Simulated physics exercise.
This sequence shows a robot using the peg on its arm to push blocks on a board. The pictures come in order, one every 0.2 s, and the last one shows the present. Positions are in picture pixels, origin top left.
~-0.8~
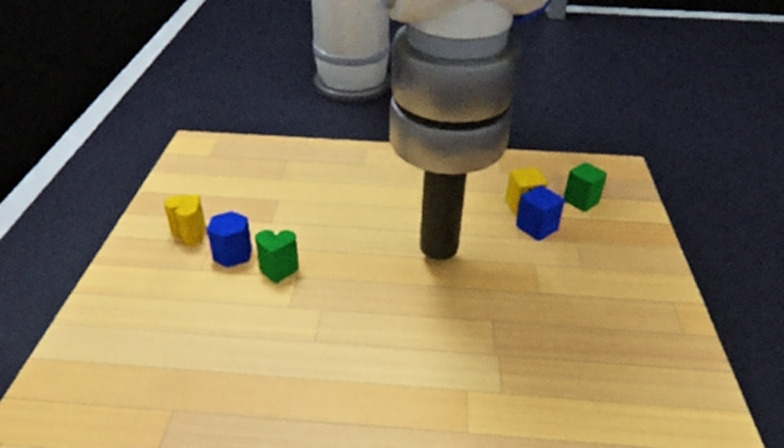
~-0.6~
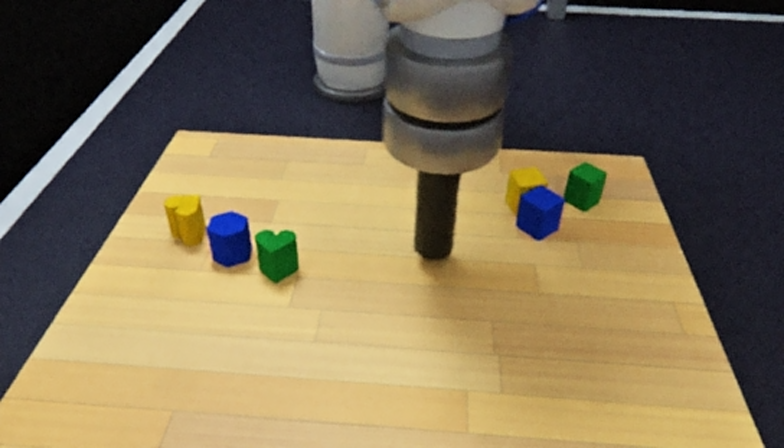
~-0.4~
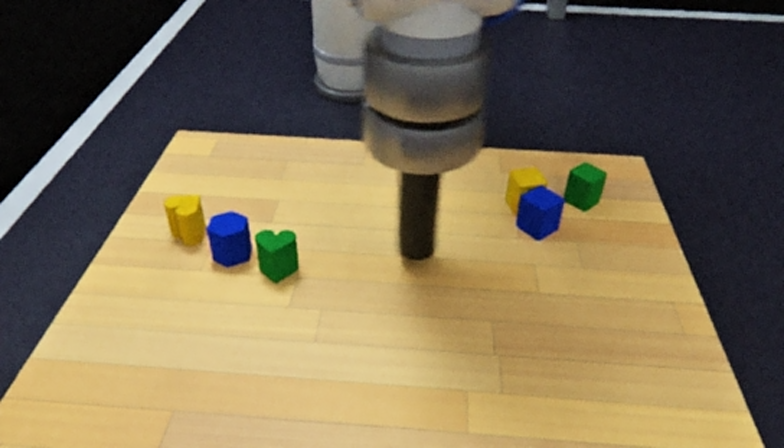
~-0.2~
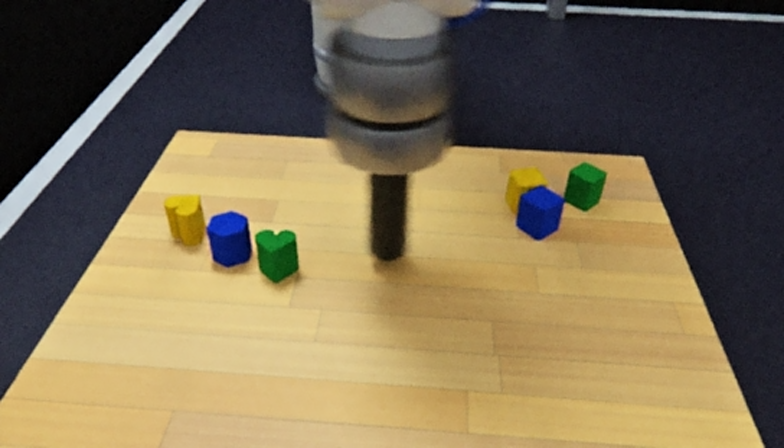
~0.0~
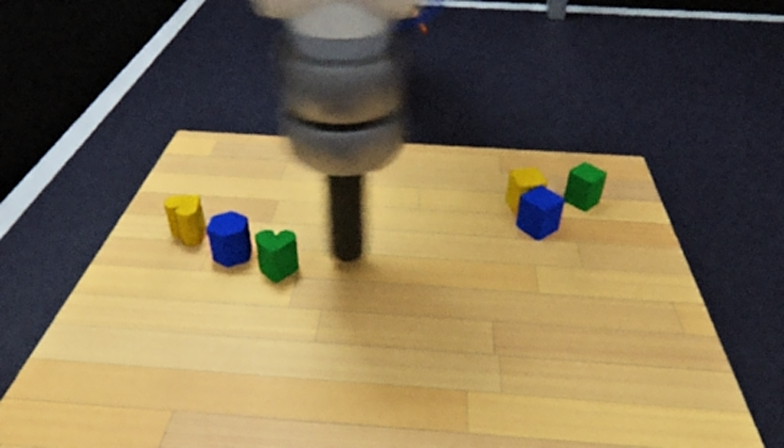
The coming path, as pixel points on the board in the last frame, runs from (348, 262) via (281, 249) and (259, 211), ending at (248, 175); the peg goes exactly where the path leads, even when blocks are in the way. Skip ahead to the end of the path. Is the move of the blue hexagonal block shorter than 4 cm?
Yes.
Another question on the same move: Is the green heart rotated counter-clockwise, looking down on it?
Going by the path, yes.
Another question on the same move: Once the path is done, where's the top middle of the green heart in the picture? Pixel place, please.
That would be at about pixel (249, 239).
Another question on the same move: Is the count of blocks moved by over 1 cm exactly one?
I'd say yes.
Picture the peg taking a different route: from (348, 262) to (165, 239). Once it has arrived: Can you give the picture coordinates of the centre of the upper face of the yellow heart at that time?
My prediction: (139, 193).
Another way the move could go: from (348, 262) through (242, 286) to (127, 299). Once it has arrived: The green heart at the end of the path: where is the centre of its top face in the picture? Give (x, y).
At the end it should sit near (132, 242).
On the path given first. One third of the way, peg (279, 239); green heart (249, 239), turned 55° anticlockwise.
Two thirds of the way, peg (257, 200); green heart (249, 239), turned 55° anticlockwise.
At the end, peg (246, 165); blue hexagonal block in place; green heart (249, 239), turned 55° anticlockwise.
